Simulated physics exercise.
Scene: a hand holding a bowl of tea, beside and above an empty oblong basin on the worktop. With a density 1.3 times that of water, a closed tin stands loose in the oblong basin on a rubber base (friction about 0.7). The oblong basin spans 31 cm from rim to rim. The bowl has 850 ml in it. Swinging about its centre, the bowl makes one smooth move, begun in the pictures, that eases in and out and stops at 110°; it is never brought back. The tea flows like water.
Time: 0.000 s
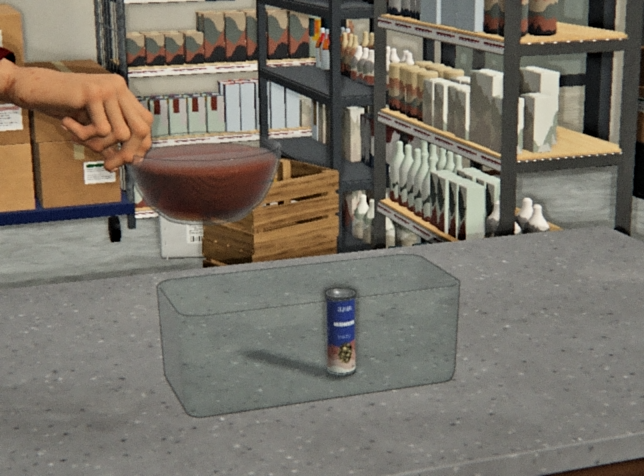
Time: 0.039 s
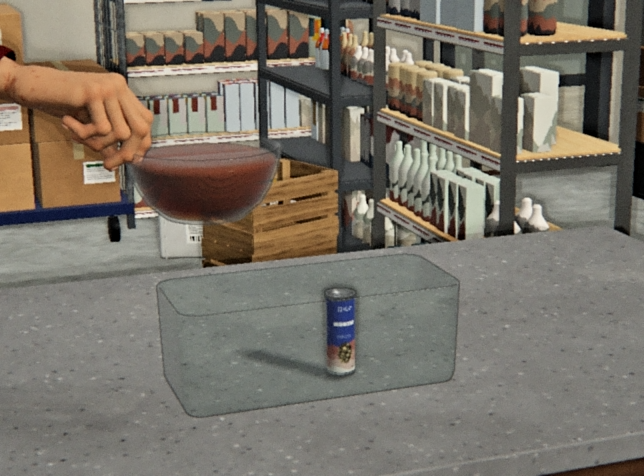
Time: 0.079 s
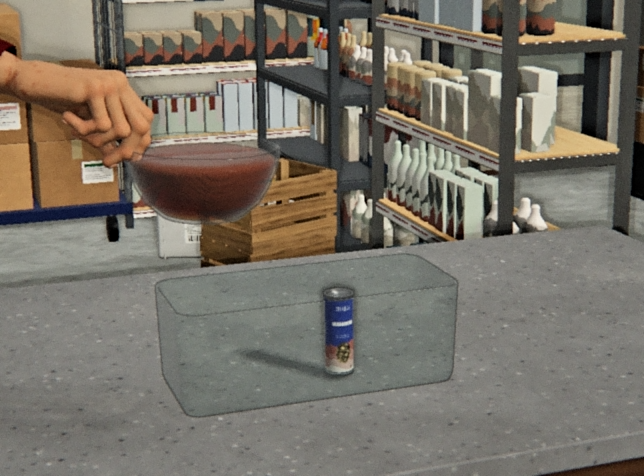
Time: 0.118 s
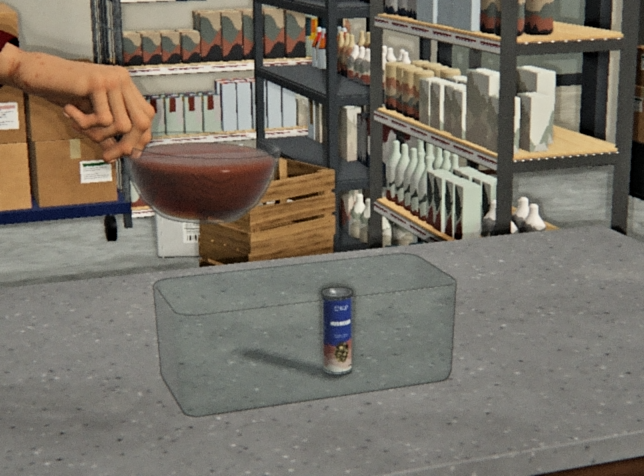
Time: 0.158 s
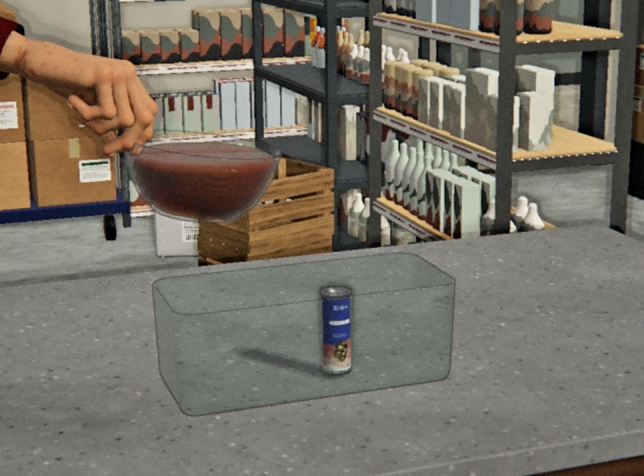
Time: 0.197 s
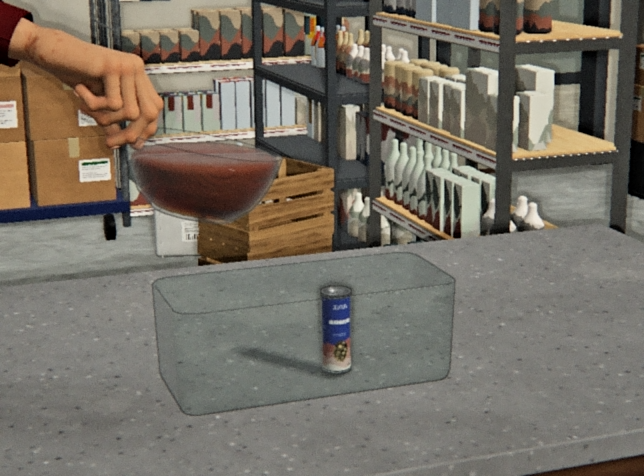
A hand at the upper left holds a clear bowl of dark reddish-brown liquid above a speckled grey worktop, seen from slightly above in a storeroom with stocked shelves, cardboard boxes and a wooden crate. Below it, to the right, a small blue-labelled tin stands inside an empty, see-through oblong basin. The bowl slowly tilts, its right side dipping slightly as the hand lifts a little, while the view drifts very faintly.
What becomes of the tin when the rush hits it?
The tin stays upright.
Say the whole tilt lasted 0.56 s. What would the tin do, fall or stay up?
Outcome - the tin comes down.
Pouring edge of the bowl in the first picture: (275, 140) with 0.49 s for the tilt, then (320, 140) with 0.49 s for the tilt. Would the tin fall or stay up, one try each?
Try 1: Tipped over; try 2: Still standing.
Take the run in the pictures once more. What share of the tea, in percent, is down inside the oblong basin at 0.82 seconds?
That comes to about 96 percent.
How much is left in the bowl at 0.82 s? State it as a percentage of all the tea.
Close to 0 percent of the whole amount.
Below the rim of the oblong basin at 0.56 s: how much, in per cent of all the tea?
About 24%.
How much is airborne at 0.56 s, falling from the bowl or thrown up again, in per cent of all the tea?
My guess is roughly 40 %.
By 0.56 s the tilt is 75° and 35 per cent is still to pour; the tin stands where it began.
By 0.82 s the tilt is 108° and 0 per cent is still to pour; the tin stands 1 cm from where it began.
By 1.10 s the tilt is 110° and 0 per cent is still to pour; the tin stands 1 cm from where it began.
By 1.40 s the tilt is 110° and 0 per cent is still to pour; the tin stands 1 cm from where it began.
At rest the tin stands 1 cm from where it began.
